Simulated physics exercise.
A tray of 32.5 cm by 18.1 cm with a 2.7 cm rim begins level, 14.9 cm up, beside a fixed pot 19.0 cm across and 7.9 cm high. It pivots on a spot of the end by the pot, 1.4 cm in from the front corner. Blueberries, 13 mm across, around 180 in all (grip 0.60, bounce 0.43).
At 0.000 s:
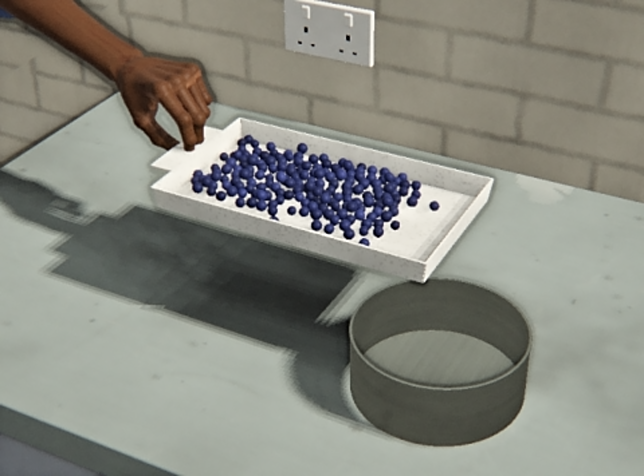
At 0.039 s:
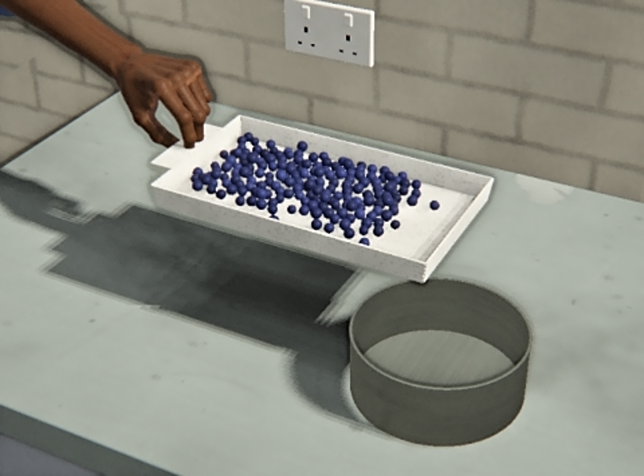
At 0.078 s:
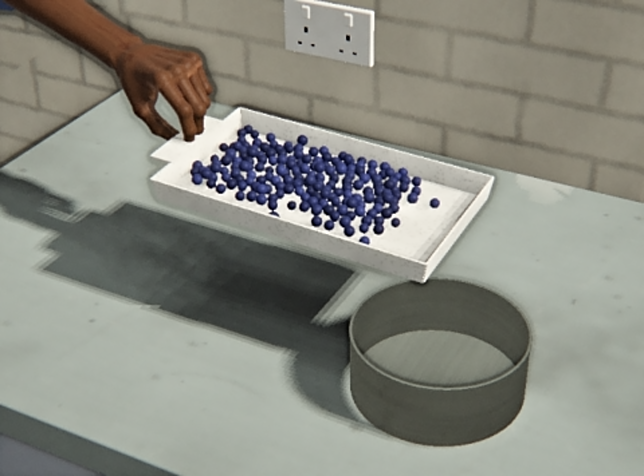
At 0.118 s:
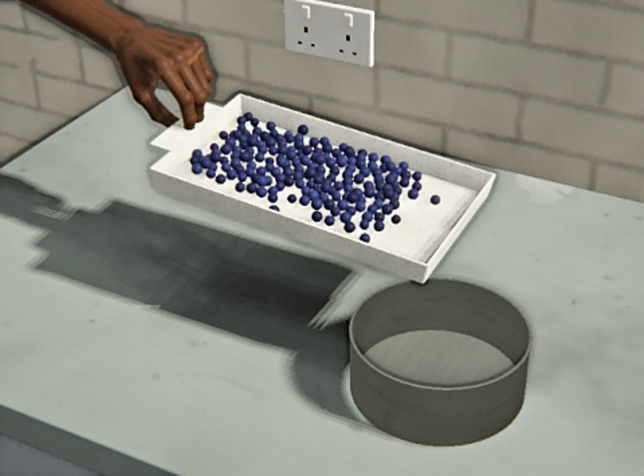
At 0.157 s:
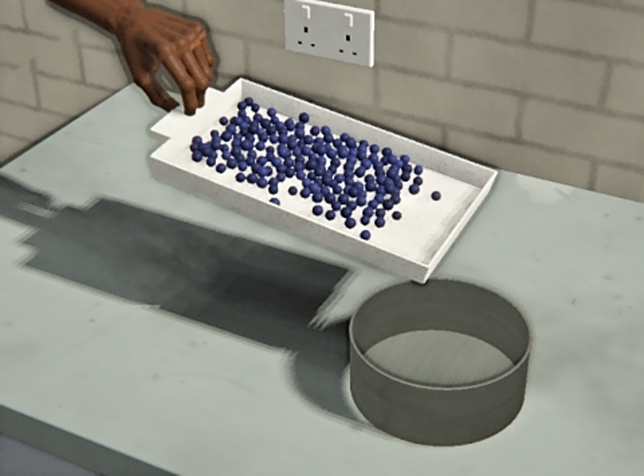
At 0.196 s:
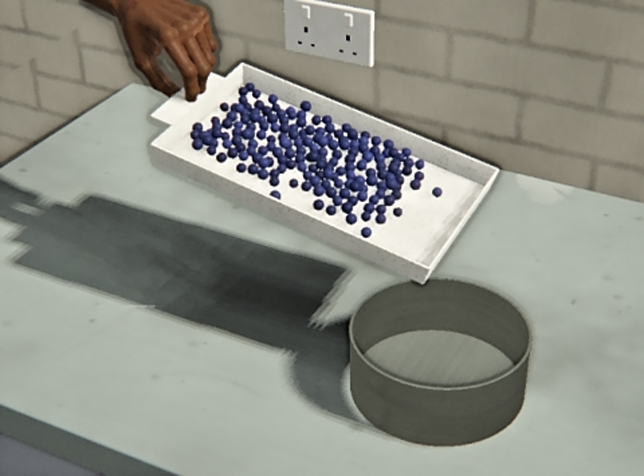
The video shows a hand at the left end of a white tray of small dark blue balls above a grey counter, raising that end so the tray slopes down toward the right, near a round grey pot.
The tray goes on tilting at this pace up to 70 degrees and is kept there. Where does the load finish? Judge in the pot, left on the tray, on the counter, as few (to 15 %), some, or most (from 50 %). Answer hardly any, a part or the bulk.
Pot a part, tray the bulk, counter hardly any.
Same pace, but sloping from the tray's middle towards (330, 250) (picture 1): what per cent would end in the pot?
About 5 per cent.
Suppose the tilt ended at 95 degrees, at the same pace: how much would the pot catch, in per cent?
In that case some 85 per cent.
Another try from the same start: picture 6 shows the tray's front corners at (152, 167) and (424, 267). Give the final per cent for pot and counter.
Pot 5, counter 10.
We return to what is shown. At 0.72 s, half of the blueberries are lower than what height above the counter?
About 22 cm.
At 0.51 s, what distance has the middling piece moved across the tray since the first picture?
About 5 cm.
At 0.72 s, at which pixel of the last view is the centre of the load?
Around (421, 203).
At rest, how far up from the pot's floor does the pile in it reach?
Roughly 2.5 cm.
After 0.51 s, tilt 41 degrees; the tray holds 100 %, the pot 0 %.
Then, at 0.72 s, tilt 60 degrees; the tray holds 100 %, the pot 0 %.
Then, at 1.04 s, tilt 70 degrees; the tray holds 70 %, the pot 20 %.
In the end, at 1.9 s, pot 25 %, tray 65 %, counter 10 %.
